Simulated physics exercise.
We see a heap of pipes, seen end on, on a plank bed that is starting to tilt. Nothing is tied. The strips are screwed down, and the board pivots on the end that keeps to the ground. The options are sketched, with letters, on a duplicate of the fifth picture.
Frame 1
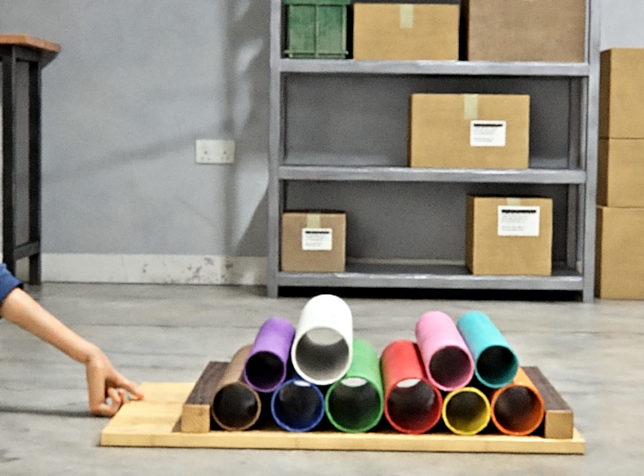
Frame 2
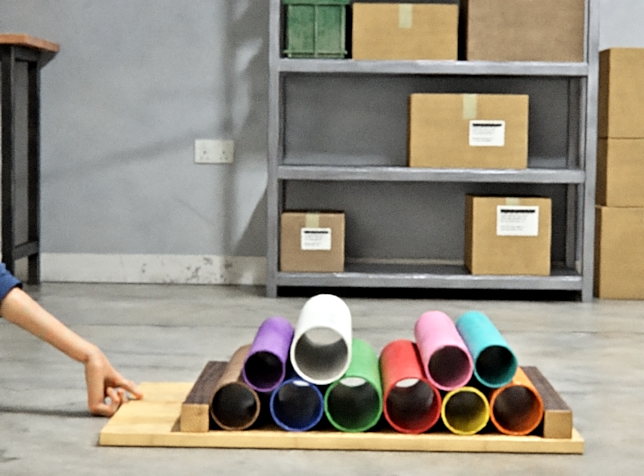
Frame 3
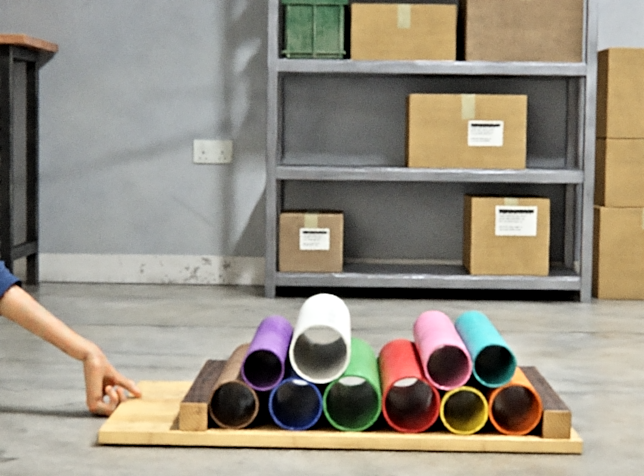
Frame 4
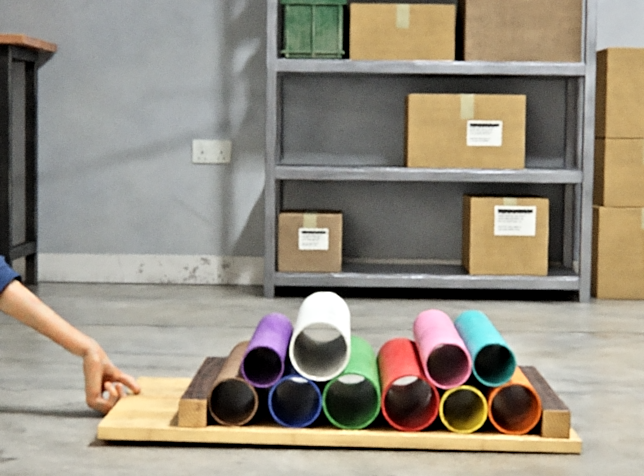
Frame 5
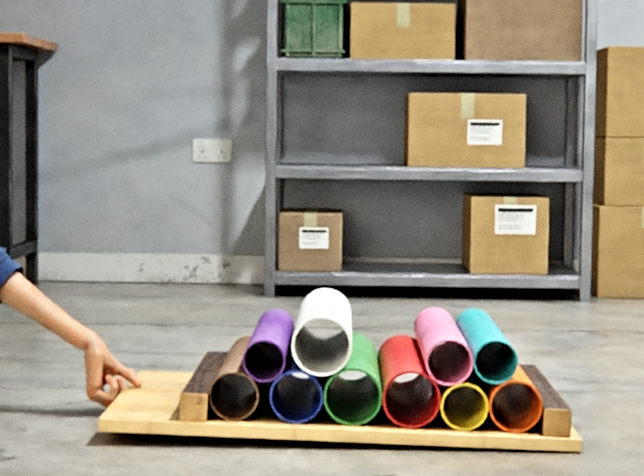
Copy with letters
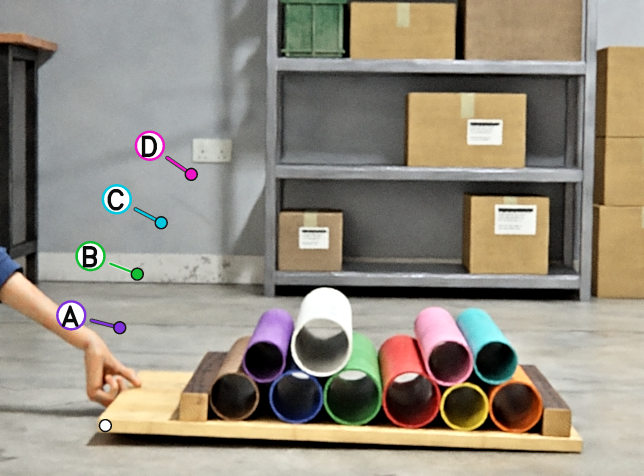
A hand slightly lifts the left end of a wooden board holding colorful stacked pipes.
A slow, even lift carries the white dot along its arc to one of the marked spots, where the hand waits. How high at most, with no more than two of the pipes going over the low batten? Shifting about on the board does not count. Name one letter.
The last mark within the limit is C.
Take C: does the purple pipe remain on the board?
The purple pipe: Yes.
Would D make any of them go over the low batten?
Yes.
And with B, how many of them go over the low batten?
The count is none.
On the marked copy, A at (120, 328); B at (138, 274); C at (161, 223); D at (191, 174); the white dot at (105, 426).
With C. Early on, board at 16°.
Further on, board at 27°.
At the end, board at 27°, two over the low batten (pink, turquoise).
As for the rest, A none over the low batten; B none over the low batten; D four over the low batten (white, purple, pink, turquoise).
